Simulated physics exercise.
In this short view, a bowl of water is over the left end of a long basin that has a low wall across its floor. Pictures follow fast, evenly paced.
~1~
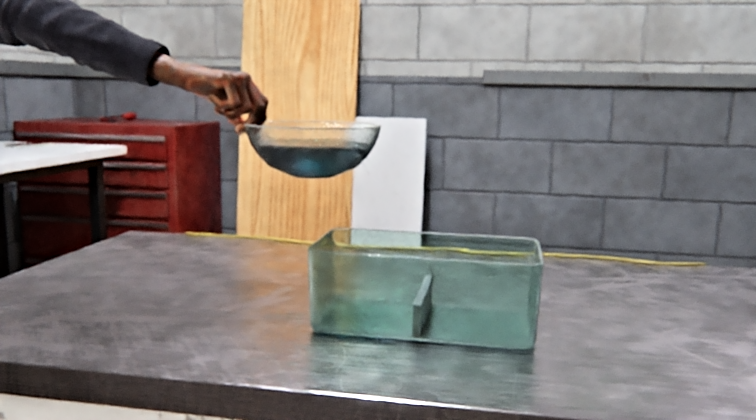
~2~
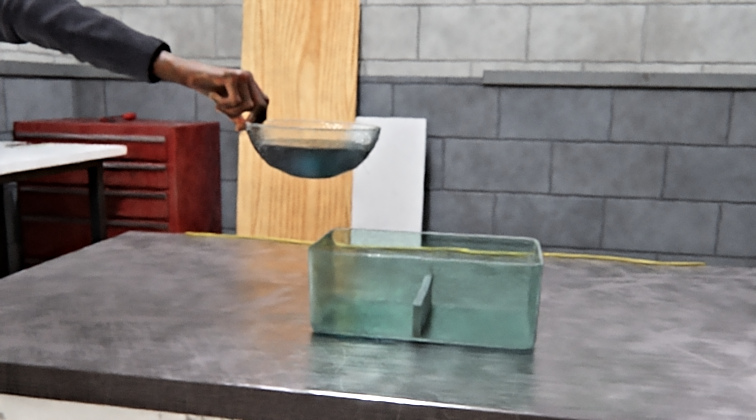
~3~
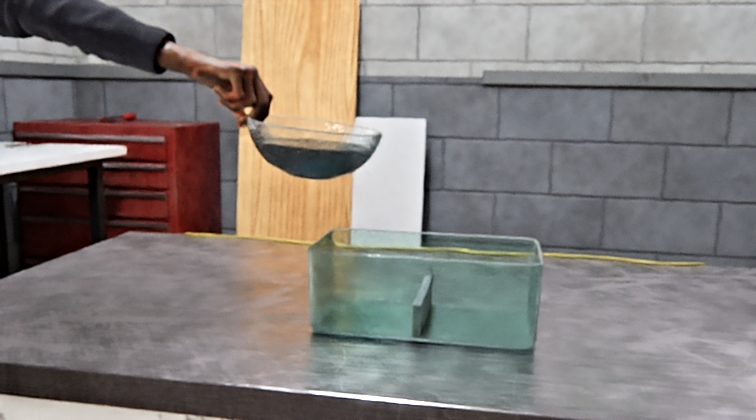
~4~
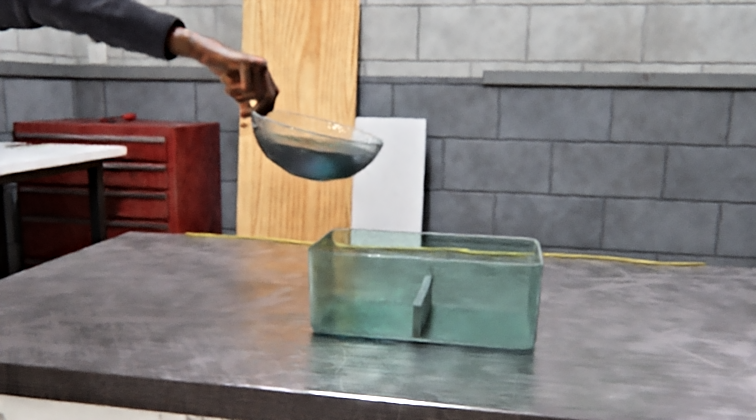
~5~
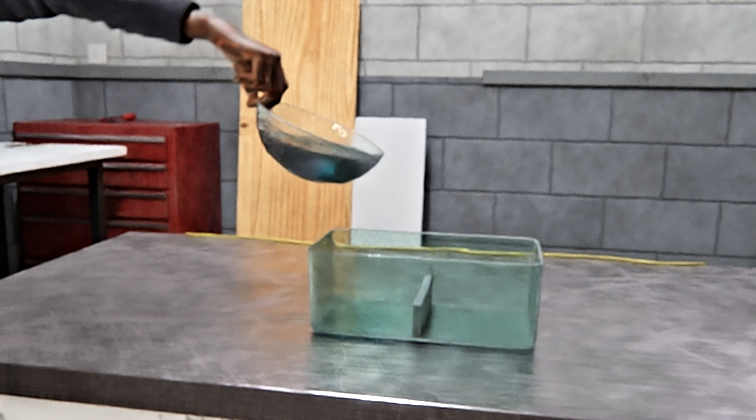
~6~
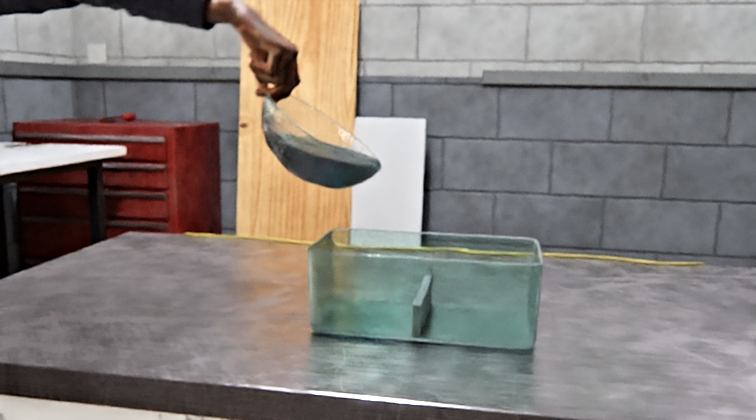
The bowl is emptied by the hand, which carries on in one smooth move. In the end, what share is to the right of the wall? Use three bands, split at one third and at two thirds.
Under a third ends up there.
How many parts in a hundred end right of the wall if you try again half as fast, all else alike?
Estimate: Around 20 %.
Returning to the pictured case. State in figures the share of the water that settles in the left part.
I'd estimate around 80 per cent.
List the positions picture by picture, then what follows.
In the first frame, tilt 0°; pouring edge (379, 128); surface from (259, 142) to (372, 145); the long basin's rim runs from (321, 240) to (540, 253); the wall's top is at (424, 290).
In the second frame, tilt 2°; pouring edge (379, 130); surface from (259, 141) to (372, 147).
In the third frame, tilt 6°; pouring edge (380, 136); surface from (260, 139) to (372, 150).
In the fourth frame, tilt 13°; pouring edge (382, 145); surface from (263, 136) to (374, 154).
In the fifth frame, tilt 23°; pouring edge (382, 156); surface from (267, 133) to (375, 159).
In the sixth frame, tilt 34°; pouring edge (379, 170); surface from (271, 134) to (376, 163).
A moment on, the bowl is tipped on its side and 4 per cent is still to pour, 62 is left of the wall and 0 right of it.
Next, the bowl is tipped on its side and 1 per cent is still to pour, 80 is left of the wall and 4 right of it.
Then the bowl is tipped on its side and 1 per cent is still to pour, 76 is left of the wall and 8 right of it.
Later the bowl is tipped on its side and 0 per cent is still to pour, 80 is left of the wall and 10 right of it.
In the end 80 per cent lies left of the wall, 10 right of it and 10 outside.
